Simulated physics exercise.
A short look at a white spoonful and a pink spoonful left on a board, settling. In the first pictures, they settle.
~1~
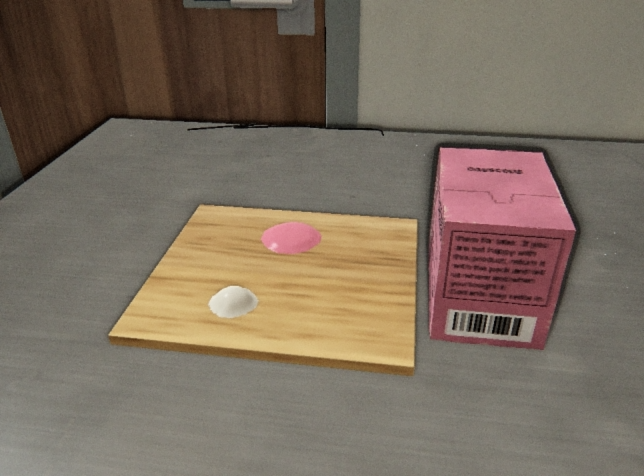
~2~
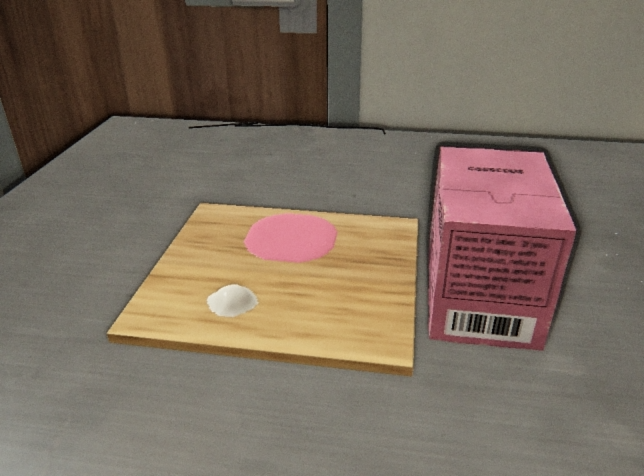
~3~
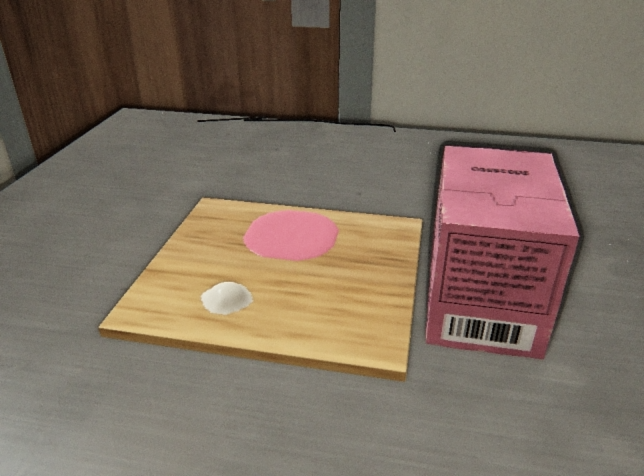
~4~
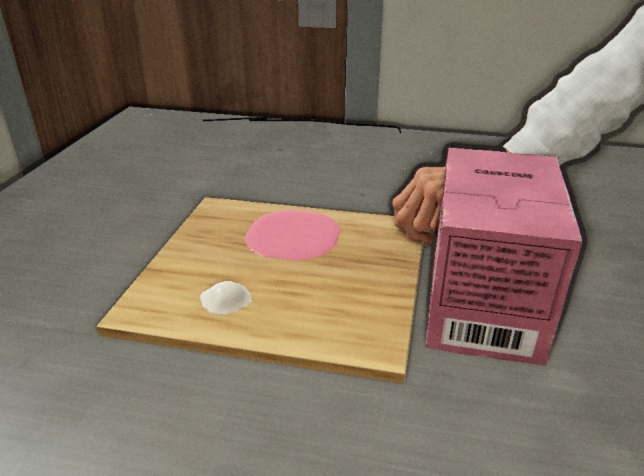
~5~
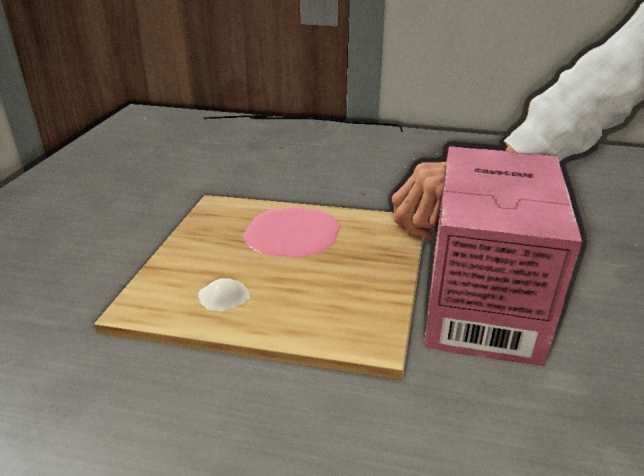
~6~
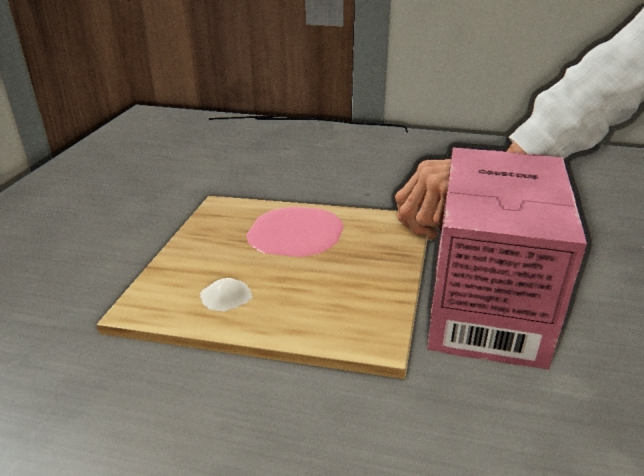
The footage shows a white mound and a pink spoonful on a wooden board beside a pink packet; the pink one spreads into a flat disc, then a hand grips the board's right end and barely raises it.
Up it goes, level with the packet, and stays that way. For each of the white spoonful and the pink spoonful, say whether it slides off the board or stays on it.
My prediction: The white spoonful holds on, the pink spoonful trickles off.
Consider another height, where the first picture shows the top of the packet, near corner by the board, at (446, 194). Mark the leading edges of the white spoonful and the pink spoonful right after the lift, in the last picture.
Leading edges, in order: (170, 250); (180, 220).
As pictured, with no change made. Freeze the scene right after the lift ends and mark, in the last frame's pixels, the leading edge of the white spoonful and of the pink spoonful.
The first near (182, 259), the second near (184, 218).
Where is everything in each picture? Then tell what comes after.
In the first frame, the board lies flat; white spoonful (233, 296) a mound; pink spoonful (291, 235) a low mound; packet (497, 290).
In the second frame, they settle; white spoonful (232, 295) a mound; pink spoonful (291, 236) spread thin.
In the third frame, at rest; white spoonful (227, 292) a mound; pink spoonful (291, 233) spread thin.
In the fourth frame, a hand takes the end; white spoonful (225, 292) a mound; pink spoonful (293, 233) spread thin.
In the fifth frame, the end is rising; white spoonful (223, 289) a mound; pink spoonful (292, 230) spread thin.
In the sixth frame, the board slopes by about 2°; white spoonful (226, 289) a mound; pink spoonful (295, 229) spread thin; packet (499, 303).
Shortly, slope about 31°; the white spoonful has not moved; the pink spoonful has crept down a long way.
Then, the white spoonful has not moved; the pink spoonful is dripping off the low end.
At the finish, slope about 31°; the white spoonful has not moved; the pink spoonful is dripping off the low end.
